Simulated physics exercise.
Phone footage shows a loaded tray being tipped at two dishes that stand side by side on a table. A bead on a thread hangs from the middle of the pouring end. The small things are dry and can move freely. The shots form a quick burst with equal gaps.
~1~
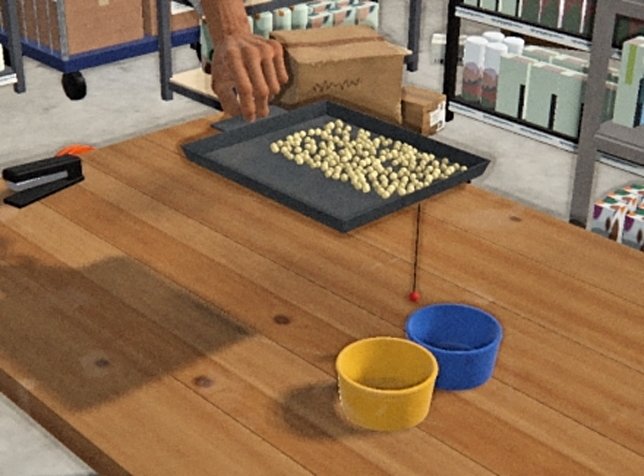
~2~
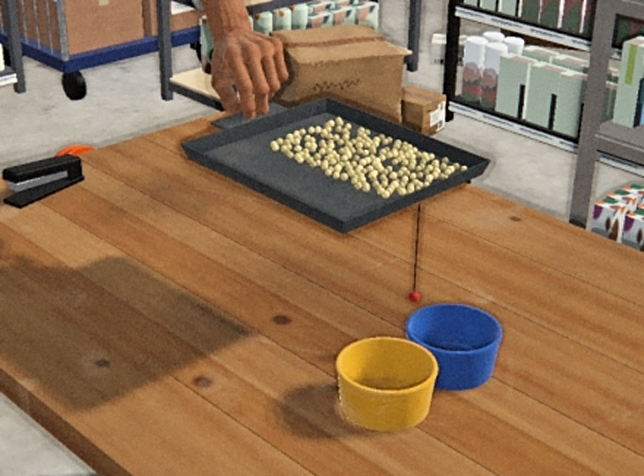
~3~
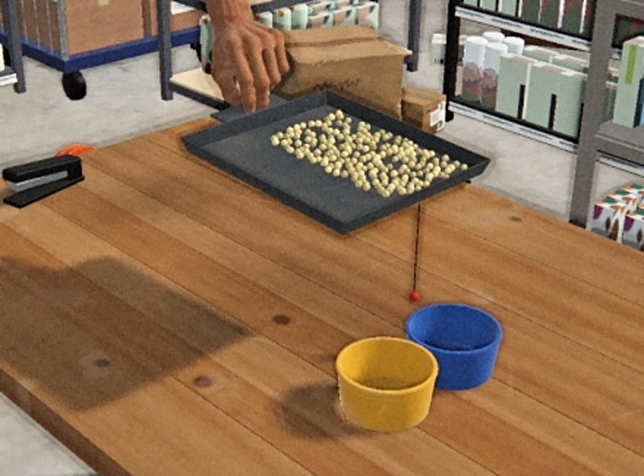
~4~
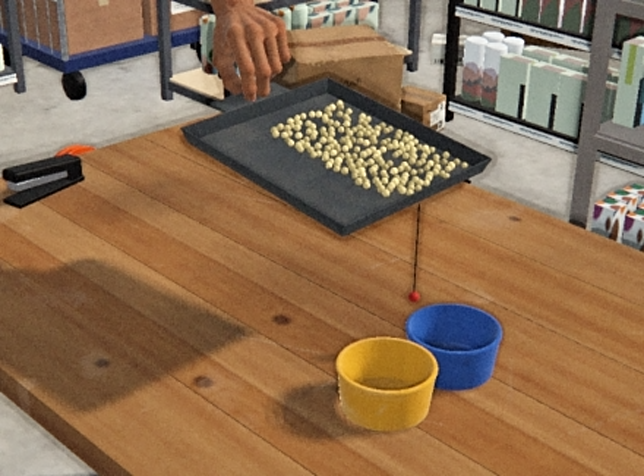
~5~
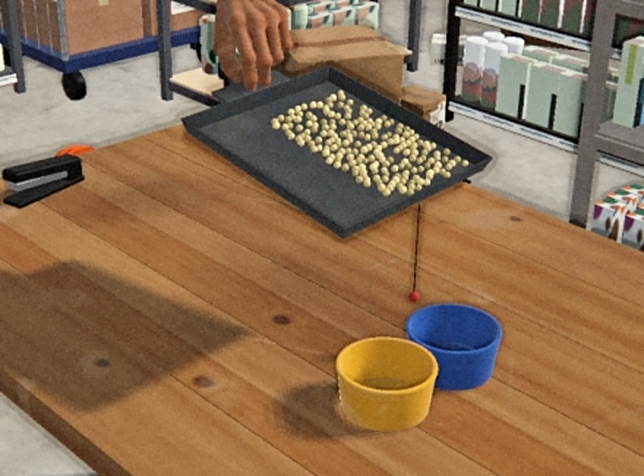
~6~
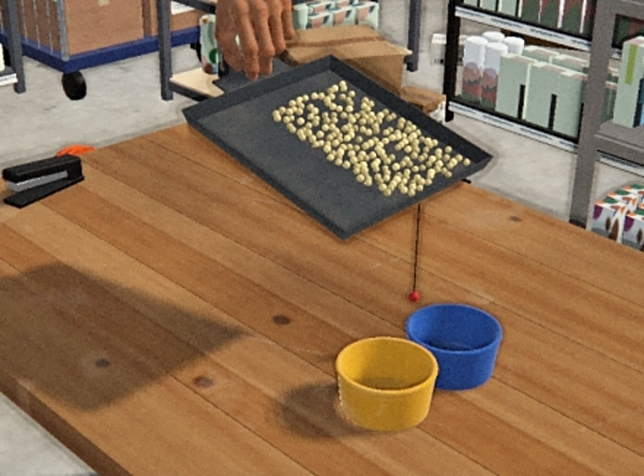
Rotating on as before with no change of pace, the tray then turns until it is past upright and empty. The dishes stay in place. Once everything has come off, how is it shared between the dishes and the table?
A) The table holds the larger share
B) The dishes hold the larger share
The dishes hold the larger share.
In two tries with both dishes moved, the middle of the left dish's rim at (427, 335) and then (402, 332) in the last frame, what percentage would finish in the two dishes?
Close to 50 in a hundred, then close to 50 in a hundred.
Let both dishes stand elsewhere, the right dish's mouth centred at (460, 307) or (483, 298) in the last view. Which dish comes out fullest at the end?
At place one the left of the pair; at place two the left of the pair.
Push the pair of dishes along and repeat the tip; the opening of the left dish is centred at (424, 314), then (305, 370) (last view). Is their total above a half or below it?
Short of half, then beyond half.
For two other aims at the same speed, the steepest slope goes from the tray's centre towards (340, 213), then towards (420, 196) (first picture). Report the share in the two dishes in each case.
Around 10 per cent first, around 40 per cent next.
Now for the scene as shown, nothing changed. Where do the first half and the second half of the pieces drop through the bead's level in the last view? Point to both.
The early half goes through (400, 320), the late half through (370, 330).
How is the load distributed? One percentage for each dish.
I'd say some 50 in a hundred wind up in the left dish, and some 30 in a hundred in the right.
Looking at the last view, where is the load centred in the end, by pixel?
Near pixel (389, 392).
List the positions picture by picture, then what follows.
The first picture shows corners of the pouring end at (344, 217) and (483, 160), level; middle of the load at (367, 162), soya beans; left dish at (422, 401); right dish at (488, 362); bead on its thread at (414, 297).
The second picture shows corners of the pouring end at (344, 217) and (483, 160), level; middle of the load at (367, 160).
The third picture shows corners of the pouring end at (344, 219) and (484, 159), tipped barely, lowest at the left corner; middle of the load at (368, 157).
The fourth picture shows corners of the pouring end at (345, 221) and (484, 158), tipped a little, lowest at the left corner; middle of the load at (368, 152).
The fifth picture shows corners of the pouring end at (345, 224) and (485, 157), tipped a little, lowest at the left corner; middle of the load at (369, 147).
The sixth picture shows corners of the pouring end at (345, 226) and (486, 156), tipped a little, lowest at the left corner; middle of the load at (370, 143); left dish at (422, 401); right dish at (488, 362).
Soon after the last picture, tray tipped steeply; nearly all on the tray; a stray few in the left dish; a stray few in the right dish; a stray few outside both; a stray few in the air.
A little later, tray tipped right over; a small part on the tray; about a quarter in the left dish; about a quarter in the right dish; a small part outside both; about a quarter in the air.
Later still, tray tipped past a quarter turn; about half in the left dish; about a quarter in the right dish; about a quarter outside both.
At rest, tray tipped past a quarter turn; about half in the left dish; about a quarter in the right dish; about a quarter outside both.
